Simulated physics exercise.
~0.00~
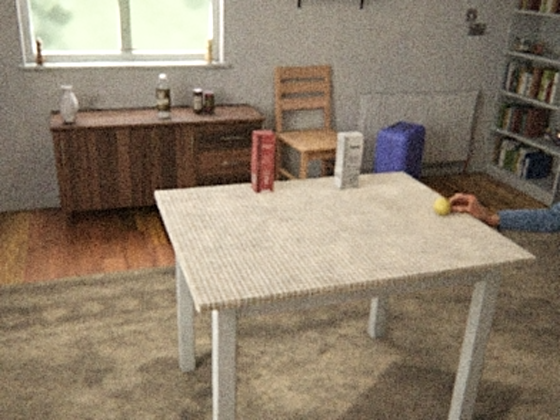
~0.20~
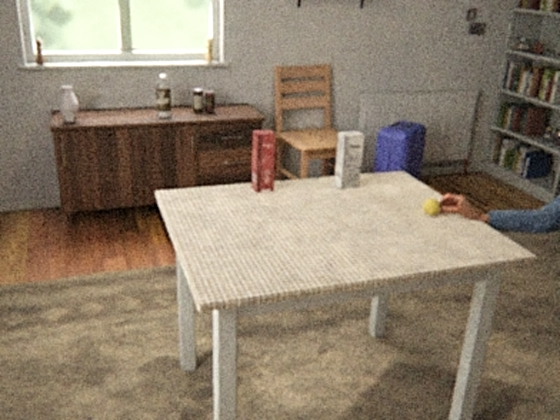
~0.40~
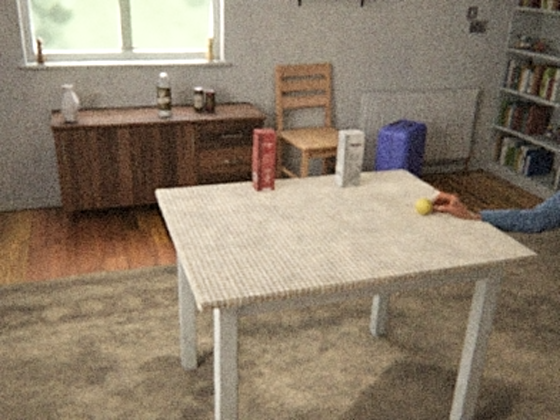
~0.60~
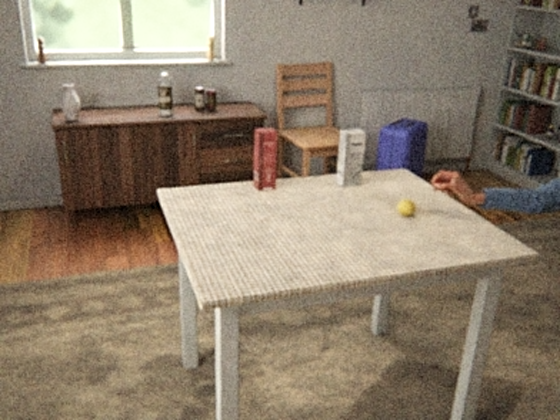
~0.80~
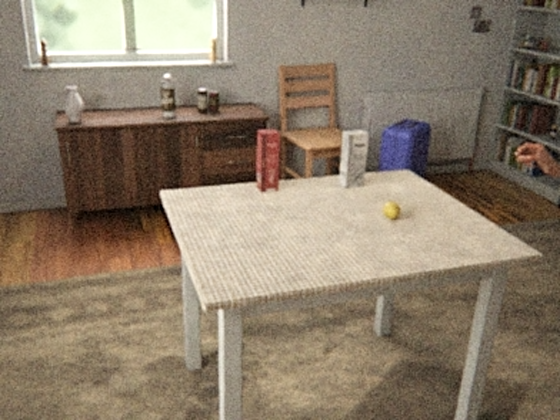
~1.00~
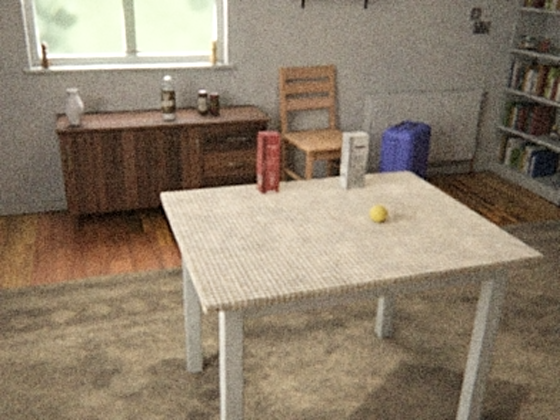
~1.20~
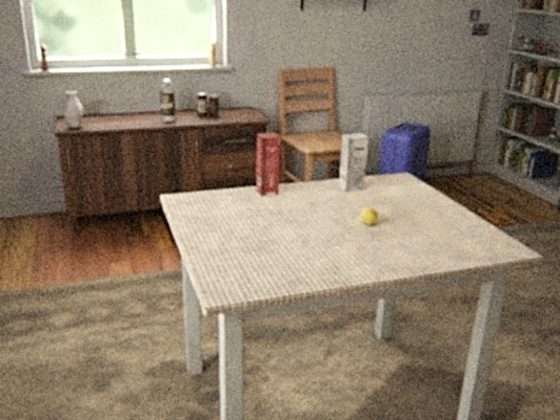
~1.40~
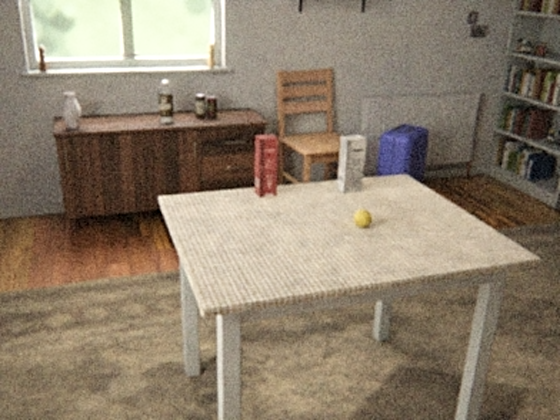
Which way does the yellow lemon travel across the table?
The yellow lemon travels to the left, away from the hand at the right side of the table.
